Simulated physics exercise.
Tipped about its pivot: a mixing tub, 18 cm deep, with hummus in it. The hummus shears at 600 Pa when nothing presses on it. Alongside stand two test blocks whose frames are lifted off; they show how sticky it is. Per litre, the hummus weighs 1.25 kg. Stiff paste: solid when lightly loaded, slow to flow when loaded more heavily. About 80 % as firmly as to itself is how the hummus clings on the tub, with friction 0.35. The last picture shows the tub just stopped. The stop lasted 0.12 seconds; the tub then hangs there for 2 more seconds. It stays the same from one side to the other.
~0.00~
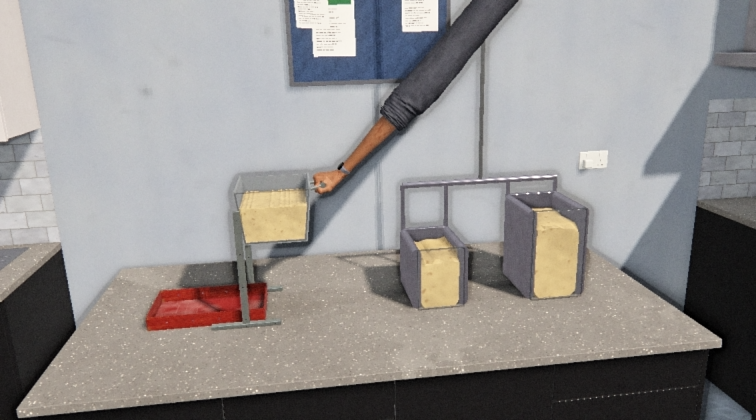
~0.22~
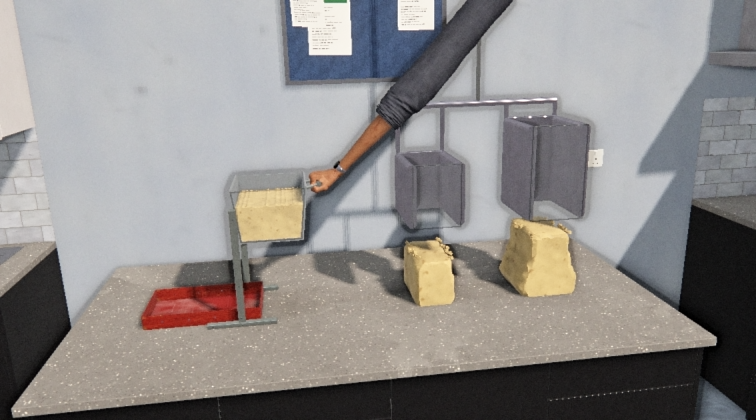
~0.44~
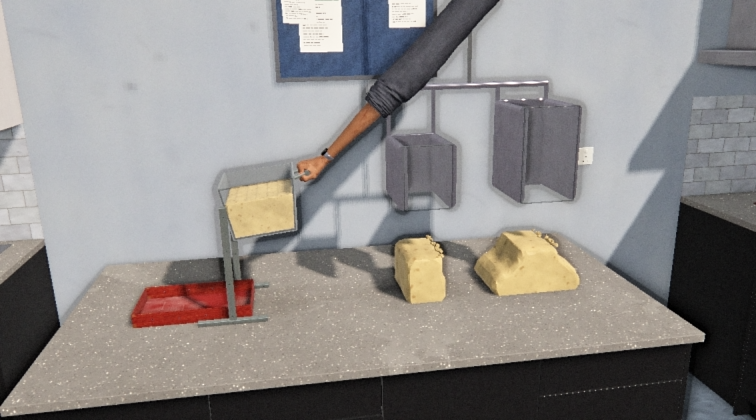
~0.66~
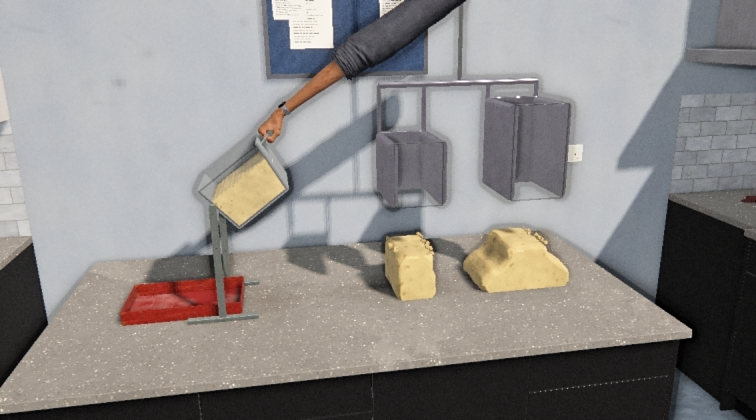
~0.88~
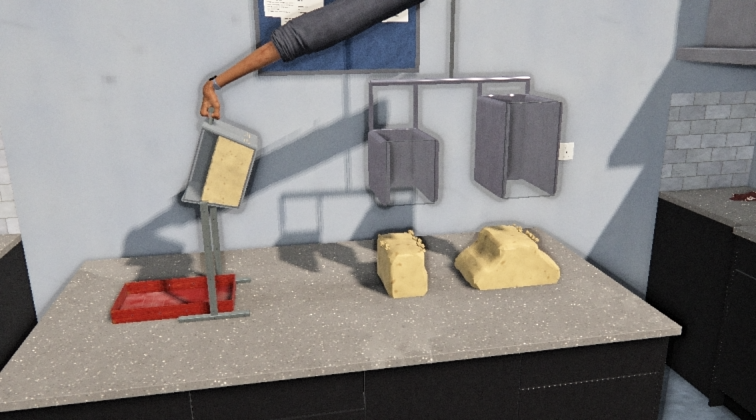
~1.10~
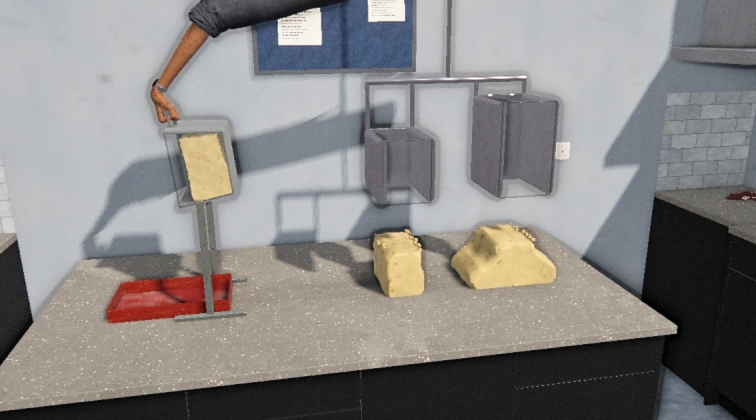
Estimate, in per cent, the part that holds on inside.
The part holding on inside is about 45 %.
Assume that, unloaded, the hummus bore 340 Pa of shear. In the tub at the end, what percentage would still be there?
That comes out at roughly 30 %.
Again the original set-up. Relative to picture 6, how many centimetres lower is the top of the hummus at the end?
About 13 cm.
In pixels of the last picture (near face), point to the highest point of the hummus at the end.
Roughly at pixel (206, 176).
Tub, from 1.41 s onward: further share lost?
It works out to some 14 per cent of the load.
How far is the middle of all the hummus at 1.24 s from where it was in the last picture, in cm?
Shift: Roughly 5 cm.
After 1.24 s, the tub is at 95 degrees and holds 99 %.
After 1.41 s, the tub is at 95 degrees and holds 58 %.
After 1.58 s, the tub is at 95 degrees and holds 45 %.
After 1.75 s, the tub is at 95 degrees and holds 45 %.
After 3.10 s, at the end, the tub is at 95 degrees and holds 45 %.
